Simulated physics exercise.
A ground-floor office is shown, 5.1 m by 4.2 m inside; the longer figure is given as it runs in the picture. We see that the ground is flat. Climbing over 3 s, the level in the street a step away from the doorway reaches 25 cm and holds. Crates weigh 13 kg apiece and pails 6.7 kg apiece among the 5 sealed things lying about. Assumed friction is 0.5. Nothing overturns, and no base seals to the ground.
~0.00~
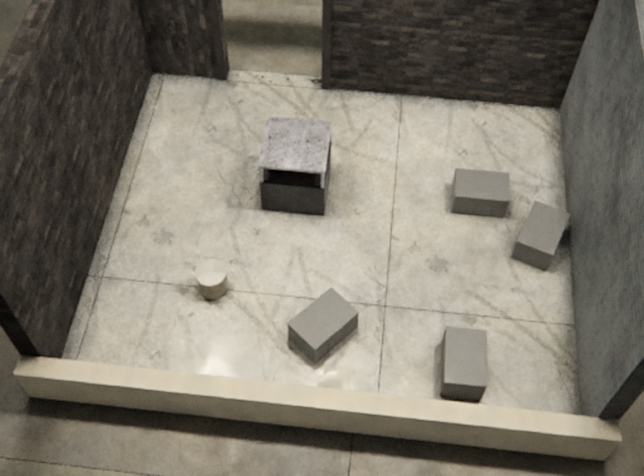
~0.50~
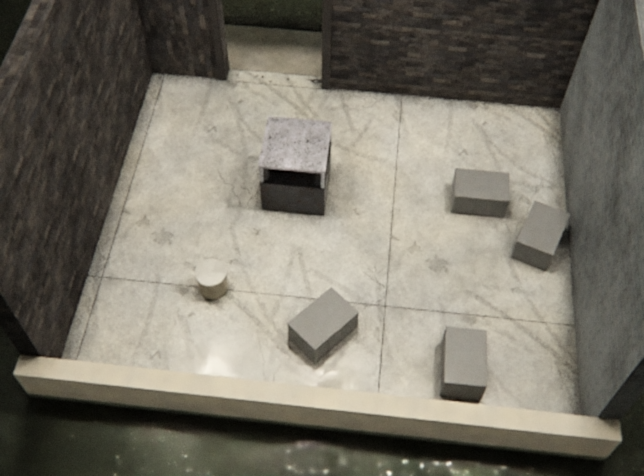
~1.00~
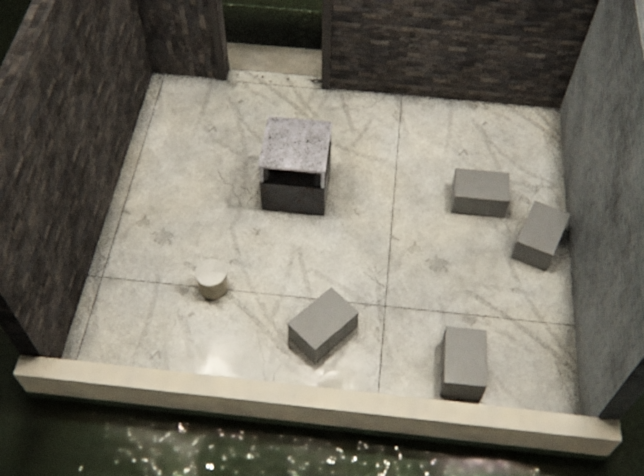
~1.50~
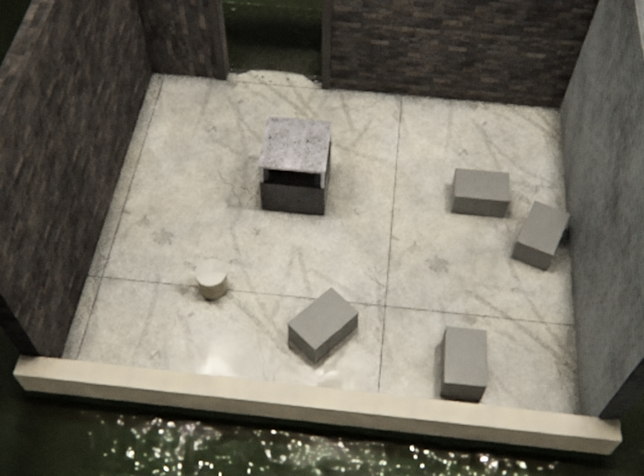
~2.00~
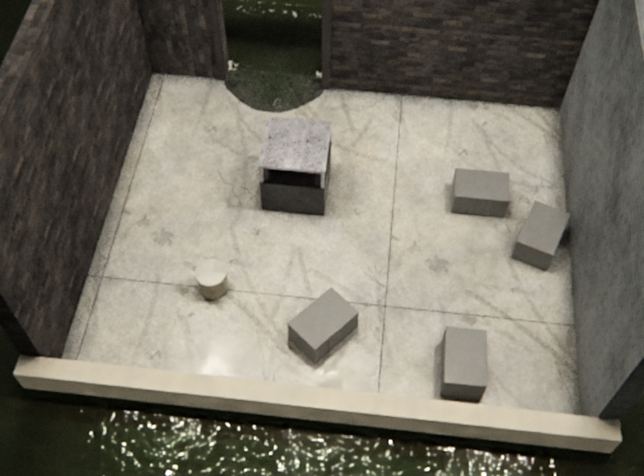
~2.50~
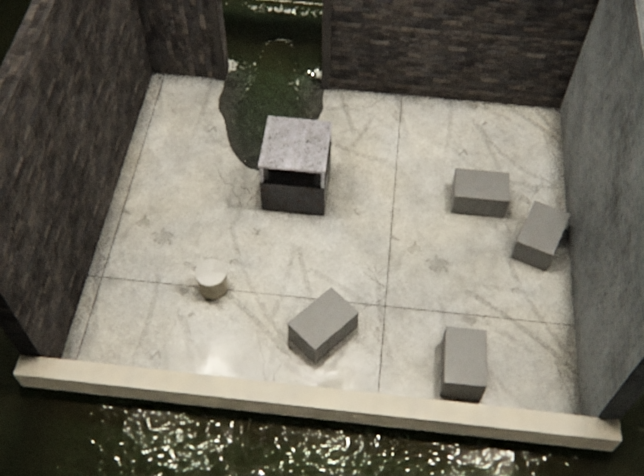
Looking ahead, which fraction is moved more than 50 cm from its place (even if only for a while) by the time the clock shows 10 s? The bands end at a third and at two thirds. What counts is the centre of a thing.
I'd predict that a third up to two thirds of the things get moved that far.
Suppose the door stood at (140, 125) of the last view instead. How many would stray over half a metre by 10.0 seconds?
Count: 2.
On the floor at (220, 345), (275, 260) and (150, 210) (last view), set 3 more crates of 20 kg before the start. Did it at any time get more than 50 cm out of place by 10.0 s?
The three, in order: Larger, smaller shift, larger.
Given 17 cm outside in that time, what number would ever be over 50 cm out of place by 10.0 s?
Then 0.
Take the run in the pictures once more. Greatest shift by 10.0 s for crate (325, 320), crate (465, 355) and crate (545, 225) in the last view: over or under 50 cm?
Same order as the question: Greater, greater, smaller.
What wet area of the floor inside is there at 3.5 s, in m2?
Somewhere about 5.0 m2, give or take.
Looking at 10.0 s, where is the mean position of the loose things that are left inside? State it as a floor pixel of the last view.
Centred roughly on (440, 275).
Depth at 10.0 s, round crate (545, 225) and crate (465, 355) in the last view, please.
Roughly 11 and 14 cm.
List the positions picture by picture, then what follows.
In the first frame, a crate at (323, 318) rests on the ground; a crate at (544, 227) rests on the ground; 0.0 m2 under water; 0 of 5 have shifted.
In the second frame, a crate at (323, 318), on the bottom; a crate at (544, 227) rests on the ground; 0.0 m2 under water; 0 of 5 have shifted.
In the third frame, a crate at (323, 318), on the bottom; a crate at (544, 227) rests on the ground; water covers 0.0 m2; 0 of 5 have shifted.
In the fourth frame, a crate at (323, 318) rests on the ground; a crate at (544, 227) rests on the ground; 0.0 m2 under water; 0 of 5 have shifted.
In the fifth frame, a crate at (323, 318) rests on the ground; a crate at (544, 227) rests on the ground; water covers 0.4 m2; 0 of 5 have shifted.
In the sixth frame, a crate at (323, 318), on the bottom; a crate at (544, 227) rests on the ground; 1.2 m2 under water; 0 of 5 have shifted.
After 3.5 s 0 of 5 are over 50 cm from their spots; 0 afloat.
After 4.5 s 0 of 5 are over 50 cm from their spots; 0 afloat.
After 7.0 s 0 of 5 are over 50 cm from their spots; 0 afloat.
After 10.0 s 2 of 5 are over 50 cm from their spots, and 2 have been at some point; 4 afloat.
